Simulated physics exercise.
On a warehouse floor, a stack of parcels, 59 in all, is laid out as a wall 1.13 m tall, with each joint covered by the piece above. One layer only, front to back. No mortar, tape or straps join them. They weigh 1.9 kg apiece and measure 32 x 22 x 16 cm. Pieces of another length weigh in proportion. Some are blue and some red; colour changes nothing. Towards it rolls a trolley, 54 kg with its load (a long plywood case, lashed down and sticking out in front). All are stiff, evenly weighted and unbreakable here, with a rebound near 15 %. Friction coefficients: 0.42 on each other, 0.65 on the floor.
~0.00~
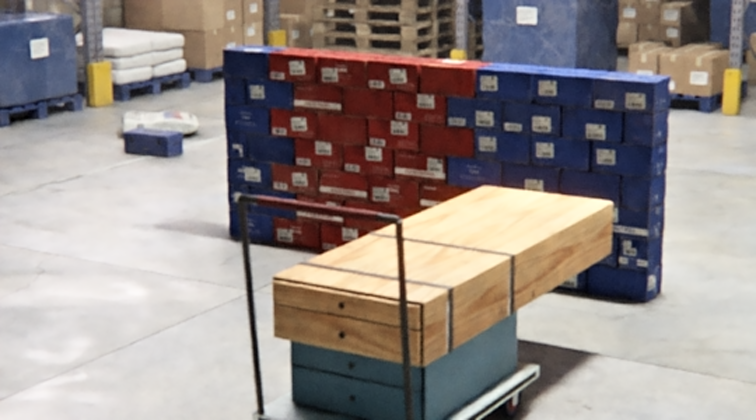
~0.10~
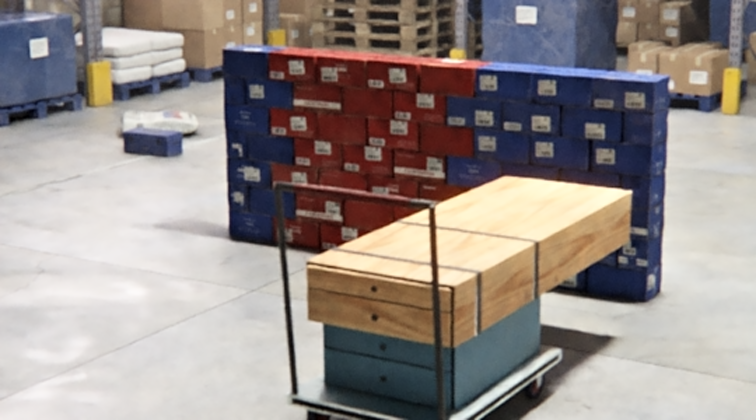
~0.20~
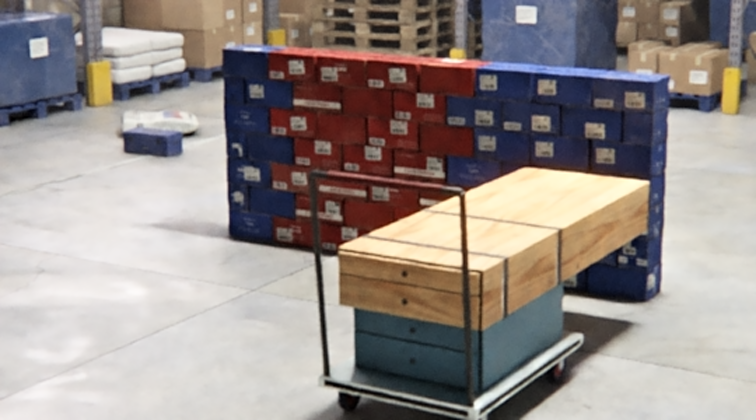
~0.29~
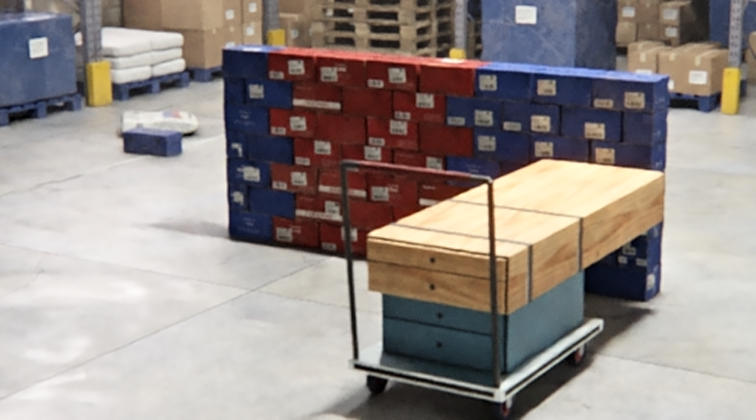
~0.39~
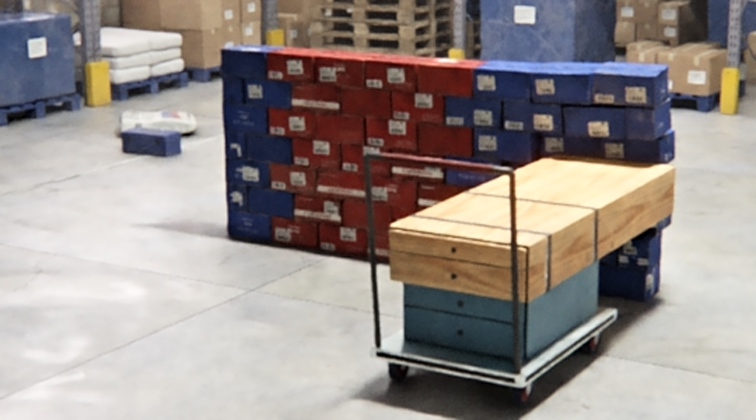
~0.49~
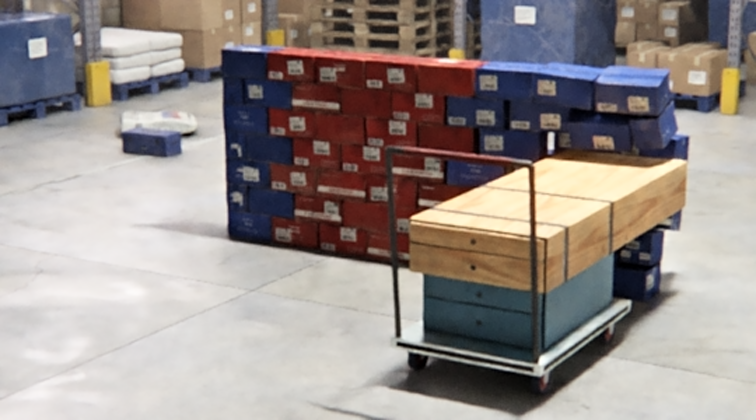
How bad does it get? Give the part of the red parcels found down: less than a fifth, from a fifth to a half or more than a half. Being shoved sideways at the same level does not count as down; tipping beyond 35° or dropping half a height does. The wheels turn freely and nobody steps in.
Under a fifth of them.
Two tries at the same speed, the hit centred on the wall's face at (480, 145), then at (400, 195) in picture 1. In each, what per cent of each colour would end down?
Blue 30 then 40, red 30 then 60 per cent.
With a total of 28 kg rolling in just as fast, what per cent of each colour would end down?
In that case blue 50, red 0 per cent.
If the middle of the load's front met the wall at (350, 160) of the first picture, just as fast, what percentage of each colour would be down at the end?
In that case blue 20, red 70 per cent.
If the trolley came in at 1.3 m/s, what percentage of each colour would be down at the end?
Then blue 50, red 0 per cent.
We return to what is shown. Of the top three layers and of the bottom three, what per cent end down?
From the top 30, from the bottom 10 per cent.
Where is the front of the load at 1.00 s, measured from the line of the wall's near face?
Roughly 95 cm.
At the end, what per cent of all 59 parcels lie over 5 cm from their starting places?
It is 35 per cent.
By 0.64 s, load 51 cm past the wall's line, still rolling; none of the 25 red parcels down (7 of 59 in all colours); top red parcel unmoved; top blue parcel moved 9 cm.
By 1.00 s, load 96 cm past the wall's line, still rolling; none of the 25 red parcels down (10 of 59 in all colours); top red parcel unmoved; top blue parcel tilted 31°, 11 cm lower.
By 2.14 s, load 1.21 m past the wall's line, still rolling; none of the 25 red parcels down (12 of 59 in all colours); top red parcel unmoved; top blue parcel 28 cm lower.
When it is over (3.7 s), load 1.18 m past the wall's line, stopped; none of the 25 red parcels down (13 of 59 in all colours); top red parcel unmoved; top blue parcel 28 cm lower. That is 0 per cent. In pixels of the last frame, middles, top red parcel near (301, 65), top blue parcel near (656, 135).
